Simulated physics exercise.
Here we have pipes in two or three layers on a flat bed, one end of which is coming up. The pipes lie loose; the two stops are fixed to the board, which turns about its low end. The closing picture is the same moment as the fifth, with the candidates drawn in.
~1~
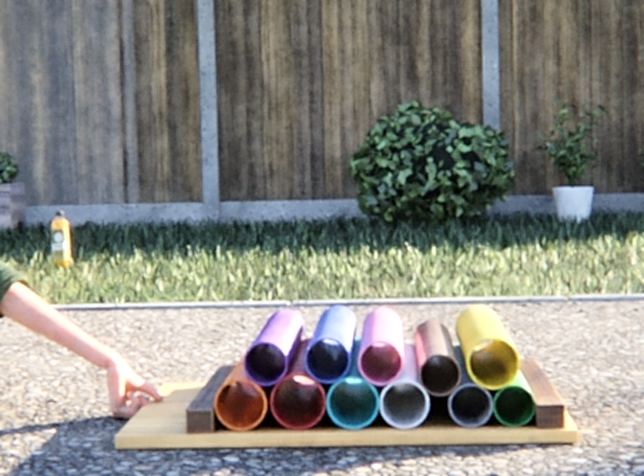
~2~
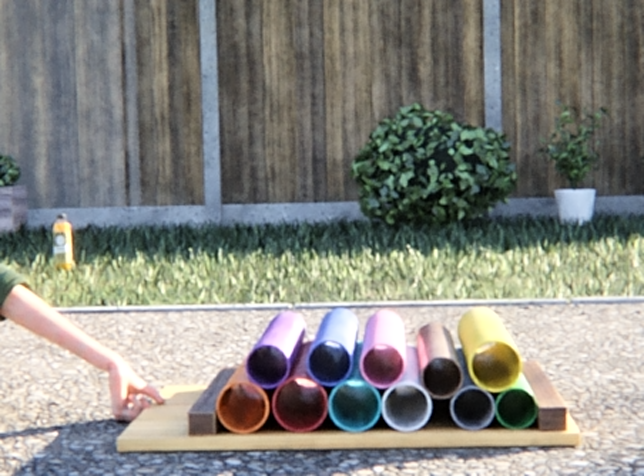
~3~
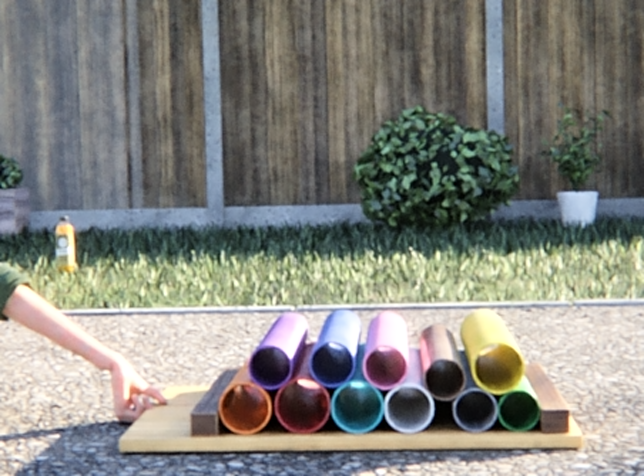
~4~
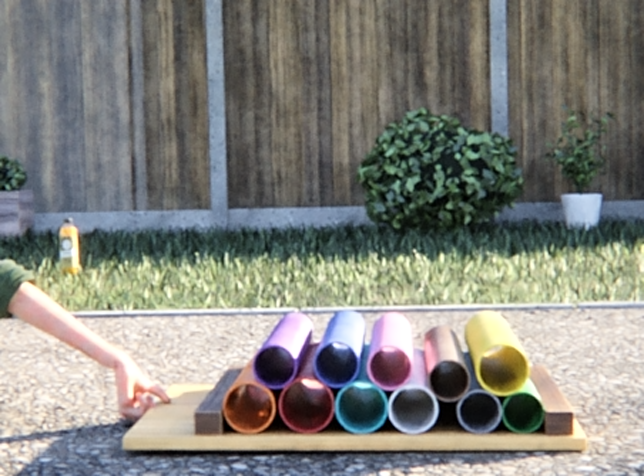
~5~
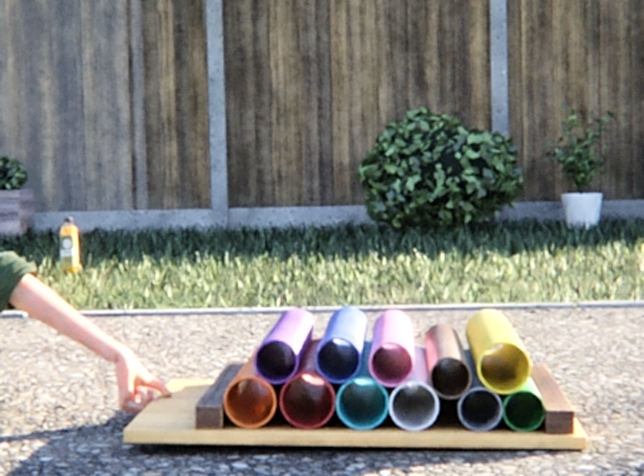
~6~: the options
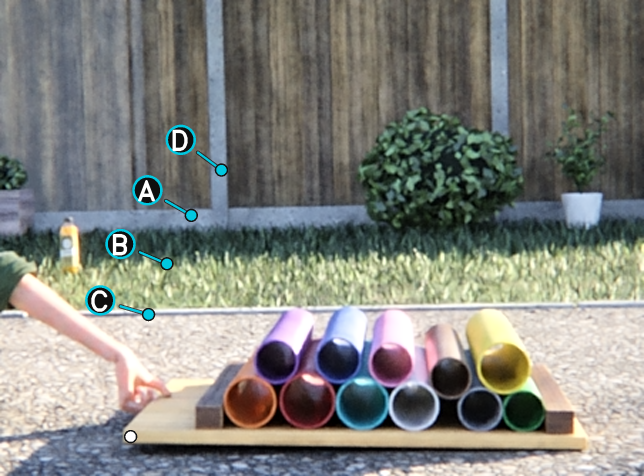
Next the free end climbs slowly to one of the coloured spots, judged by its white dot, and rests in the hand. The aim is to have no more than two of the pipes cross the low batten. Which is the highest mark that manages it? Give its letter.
It can be raised to B.
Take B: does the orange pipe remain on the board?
Yes, with B.
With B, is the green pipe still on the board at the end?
Yes, with B.
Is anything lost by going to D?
At D: Yes.
On the marked copy, A at (192, 216); B at (167, 264); C at (148, 314); D at (221, 170); the white dot at (131, 437).
Taking B. A third of the way, board at 15°.
Two thirds of the way, board at 24°.
When it is over, board at 24°, one over the low batten (yellow).
As for the rest, A four over the low batten (brown, pink, yellow, blue); C one over the low batten (yellow); D five over the low batten.
